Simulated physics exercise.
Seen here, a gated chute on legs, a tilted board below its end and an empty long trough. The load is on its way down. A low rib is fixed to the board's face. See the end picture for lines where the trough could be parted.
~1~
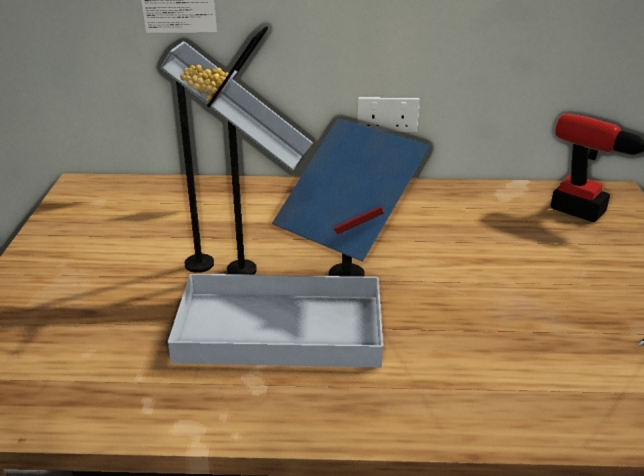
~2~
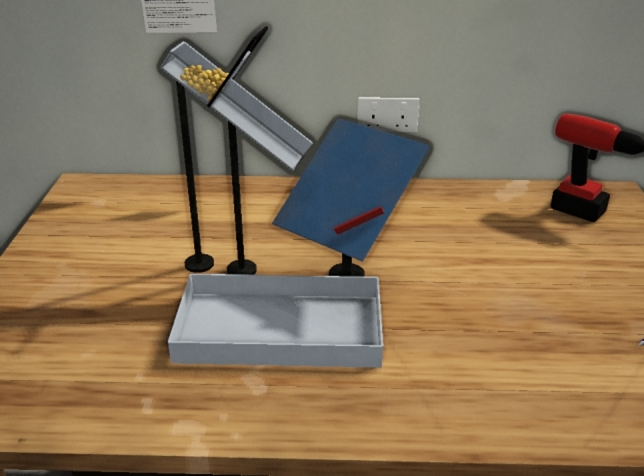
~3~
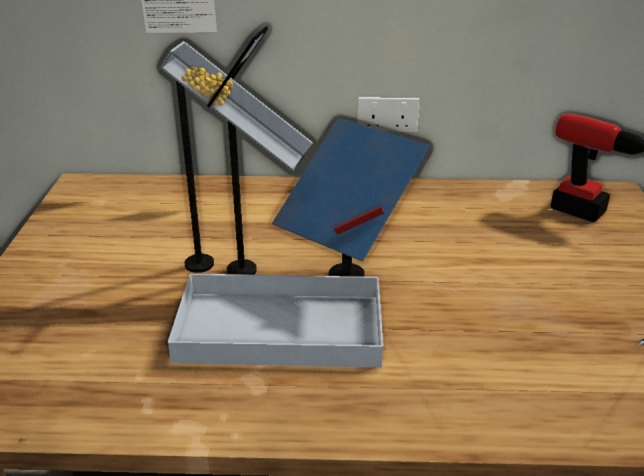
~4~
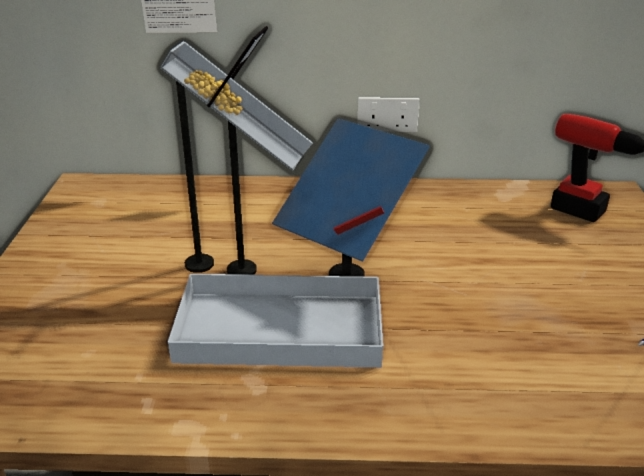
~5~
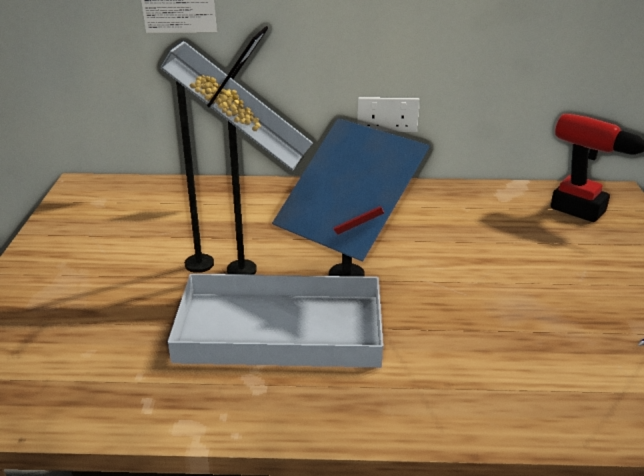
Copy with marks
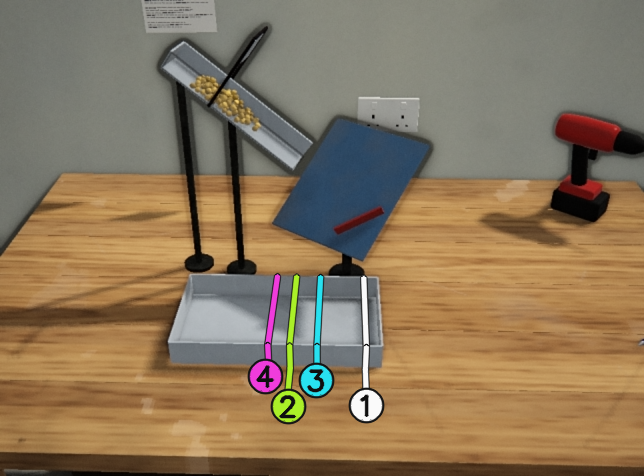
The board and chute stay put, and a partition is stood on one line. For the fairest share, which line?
I would pick line 2.
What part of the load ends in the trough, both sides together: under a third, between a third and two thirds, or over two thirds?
It is over two thirds.
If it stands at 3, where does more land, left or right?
More lands on the left.
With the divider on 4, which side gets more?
The right side.
On the marked copy, line 1 crosses the front rim at (366, 346); line 2 crosses the front rim at (289, 344); line 3 crosses the front rim at (317, 345); line 4 crosses the front rim at (267, 344).
Choosing 1, of what is caught, every piece on the left of the divider, not one piece on the right.
Choosing 2, of what is caught, roughly a third on the left of the divider, roughly two thirds on the right.
Choosing 3, of what is caught, almost all on the left of the divider, about a tenth on the right.
Choosing 4, of what is caught, just a few on the left of the divider, almost all on the right.
